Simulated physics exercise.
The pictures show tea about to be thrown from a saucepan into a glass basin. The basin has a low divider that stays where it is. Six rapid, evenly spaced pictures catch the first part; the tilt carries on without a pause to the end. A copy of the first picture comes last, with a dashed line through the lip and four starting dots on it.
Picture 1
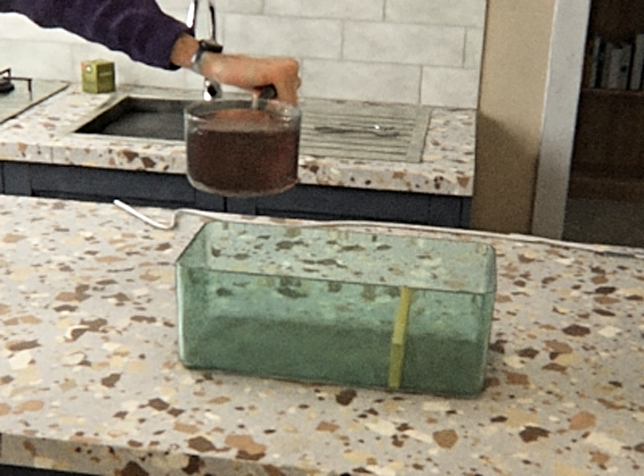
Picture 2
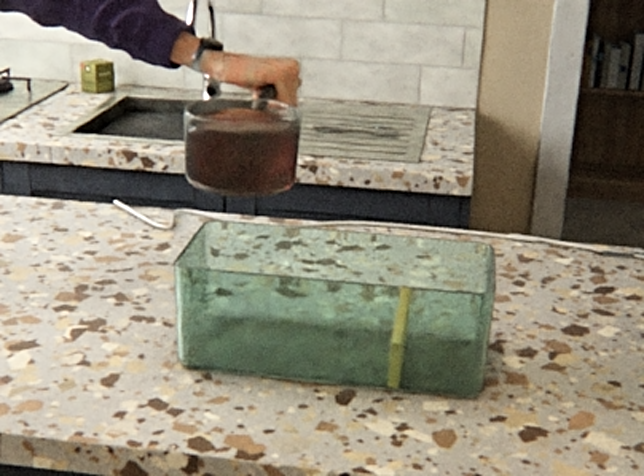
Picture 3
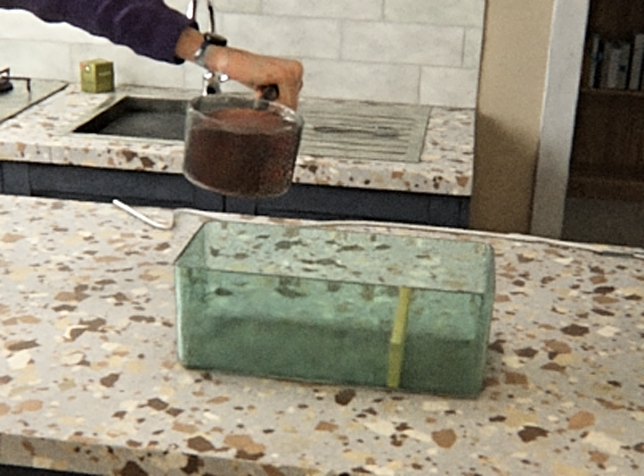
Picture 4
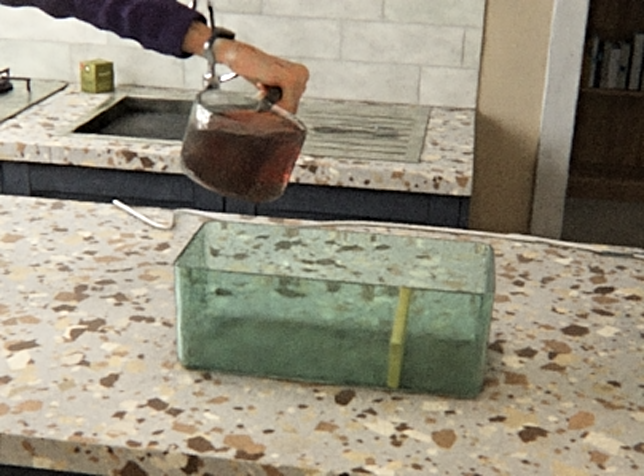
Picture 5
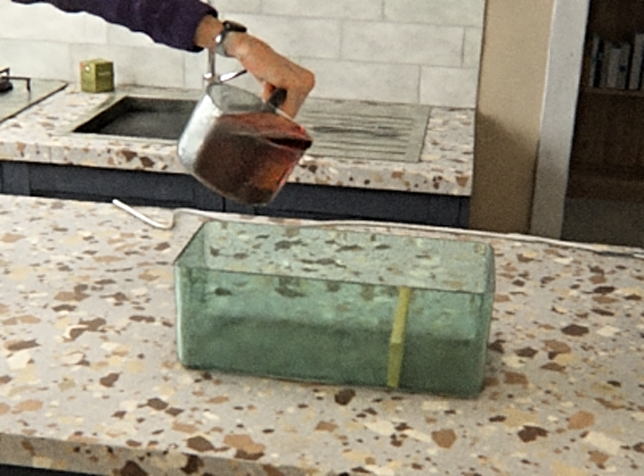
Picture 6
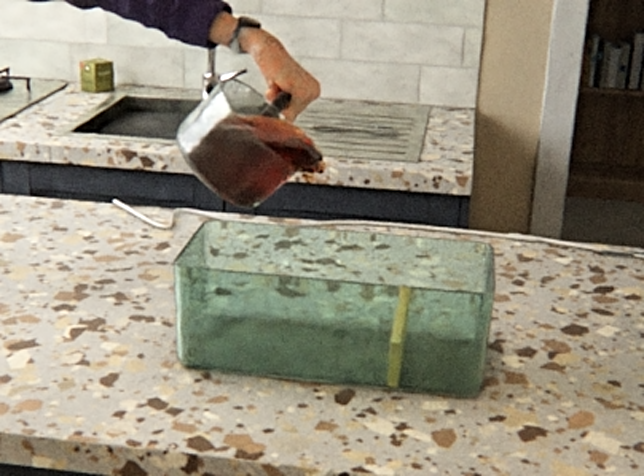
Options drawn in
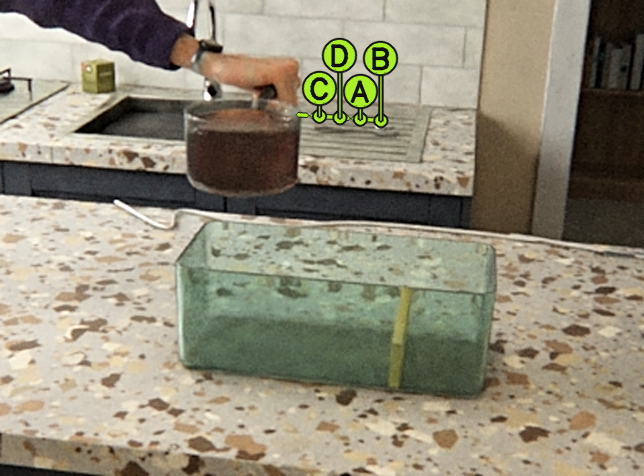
A hand held a clear pot of dark reddish tea level above a green-tinted glass basin on a speckled counter, then tilted it steadily to the right until tea began coming over the lip.
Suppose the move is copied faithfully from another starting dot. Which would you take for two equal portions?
A works best here.
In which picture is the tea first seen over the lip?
Picture 5.
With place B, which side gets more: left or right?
The right side.
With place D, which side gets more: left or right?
More ends on the left.
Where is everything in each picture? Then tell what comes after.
Upright, lip at (298, 114); basin from (180, 364) to (483, 395); top of the wall at (402, 315); nothing has left yet.
Tipped about 2°, lip at (298, 116); nothing has left yet.
Tipped about 8°, lip at (301, 122); nothing has left yet.
Tipped about 17°, lip at (304, 133); nothing has left yet.
Tipped about 29°, lip at (306, 146); tea is over the lip, down to (306, 146).
Tipped about 43°, lip at (305, 161); tea is over the lip, down to (312, 175).
On the marked copy, A at (360, 119); B at (380, 120); C at (319, 116); D at (339, 117).
With A, about 51 % ends left of the wall and 47 % right of it.
With B, about 25 % ends left of the wall and 73 % right of it.
With C, about 94 % ends left of the wall and 3 % right of it; 3 % is lost outside.
With D, about 78 % ends left of the wall and 20 % right of it.
